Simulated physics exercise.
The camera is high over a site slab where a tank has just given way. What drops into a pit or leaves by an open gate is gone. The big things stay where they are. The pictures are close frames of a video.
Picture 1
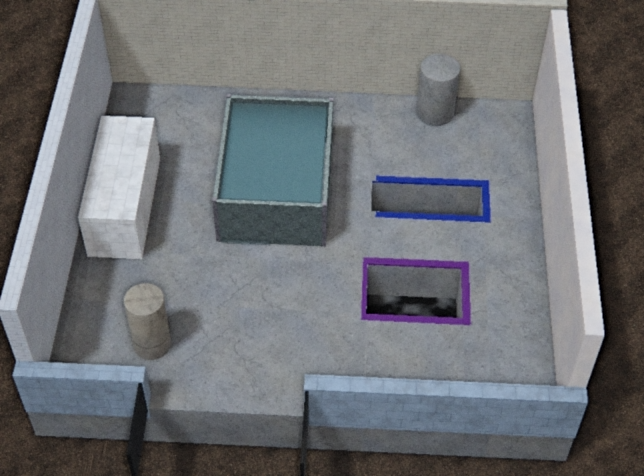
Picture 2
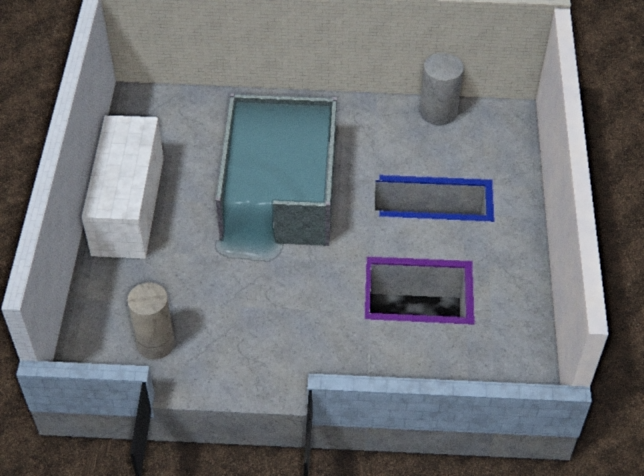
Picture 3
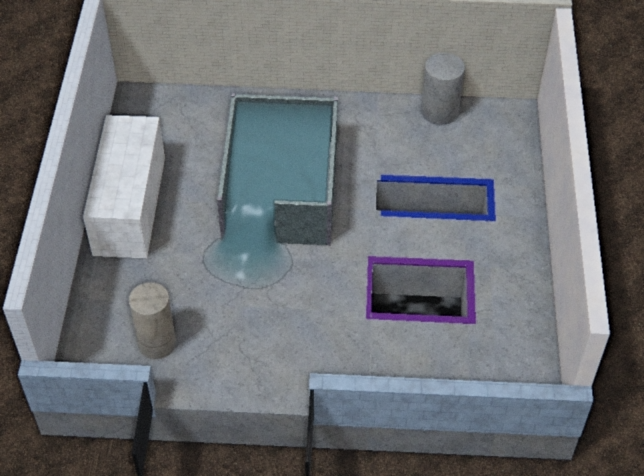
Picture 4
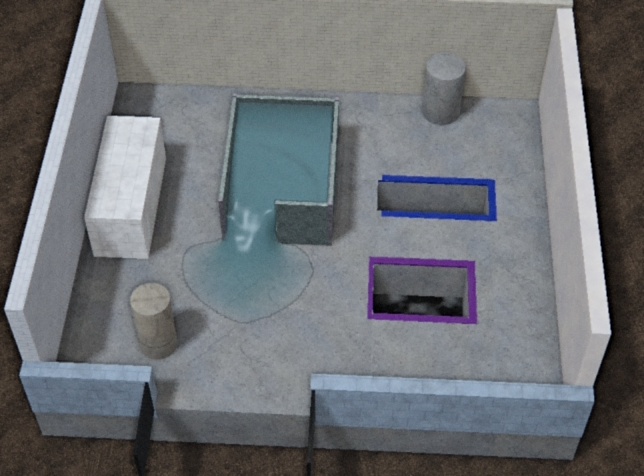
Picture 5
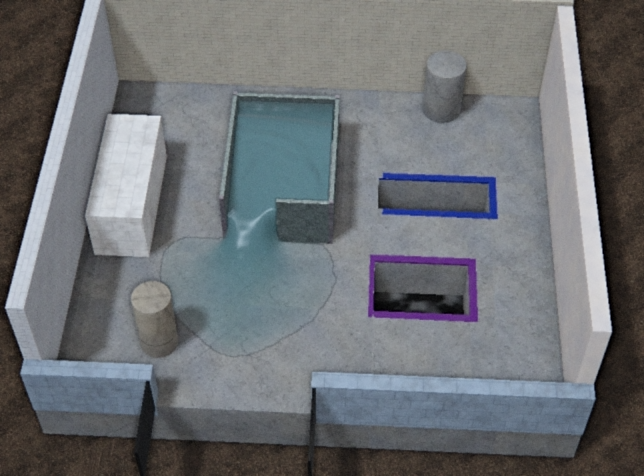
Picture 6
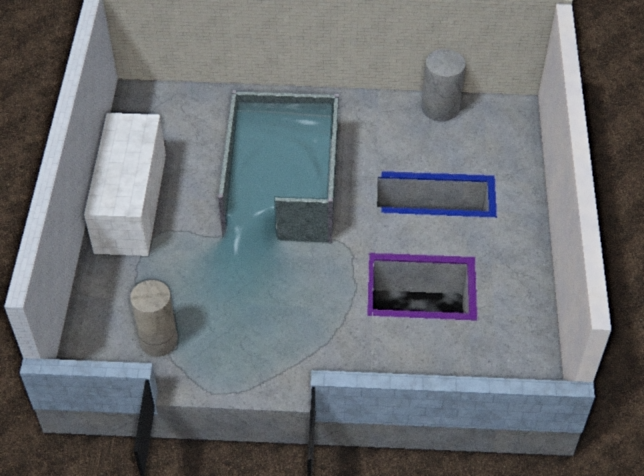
On a walled concrete slab, water pours from a tank's front gap and spreads outward.
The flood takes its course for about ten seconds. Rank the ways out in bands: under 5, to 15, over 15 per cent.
One by one: The gate takes above 15 %; the purple pit takes not even 5 %; the blue pit takes not even 5 %.
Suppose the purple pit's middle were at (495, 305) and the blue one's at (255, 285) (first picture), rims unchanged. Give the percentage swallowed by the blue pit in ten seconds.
Parts in a hundred: Blue 80.
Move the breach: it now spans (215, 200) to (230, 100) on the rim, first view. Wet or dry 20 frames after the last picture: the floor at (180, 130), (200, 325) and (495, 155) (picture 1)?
As listed: Flooded, covered, clear.
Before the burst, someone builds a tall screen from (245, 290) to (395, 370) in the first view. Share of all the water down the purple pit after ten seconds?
Roughly, in per cent: Purple 14.
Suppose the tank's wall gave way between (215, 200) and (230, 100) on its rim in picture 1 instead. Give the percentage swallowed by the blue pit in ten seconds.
Parts in a hundred: Blue 8.
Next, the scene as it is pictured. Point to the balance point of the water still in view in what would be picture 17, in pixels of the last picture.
Close to (262, 235).
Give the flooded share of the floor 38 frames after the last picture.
I make it 55 per cent.
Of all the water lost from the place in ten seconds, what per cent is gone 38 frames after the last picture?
About 75 per cent.
A moment on, water covers 30 % of the floor; the gate 5 %, the purple pit 0 %, the blue pit 0 %.
Next, water covers 35 % of the floor; the gate 15 %, the purple pit 0 %, the blue pit 0 %.
Then, water covers 40 % of the floor; the gate 27 %, the purple pit 0 %, the blue pit 0 %.
Later, water covers 55 % of the floor; the gate 43 %, the purple pit 1 %, the blue pit 0 %.
In the end, water covers 65 % of the floor; the gate 54 %, the purple pit 2 %, the blue pit 1 %.
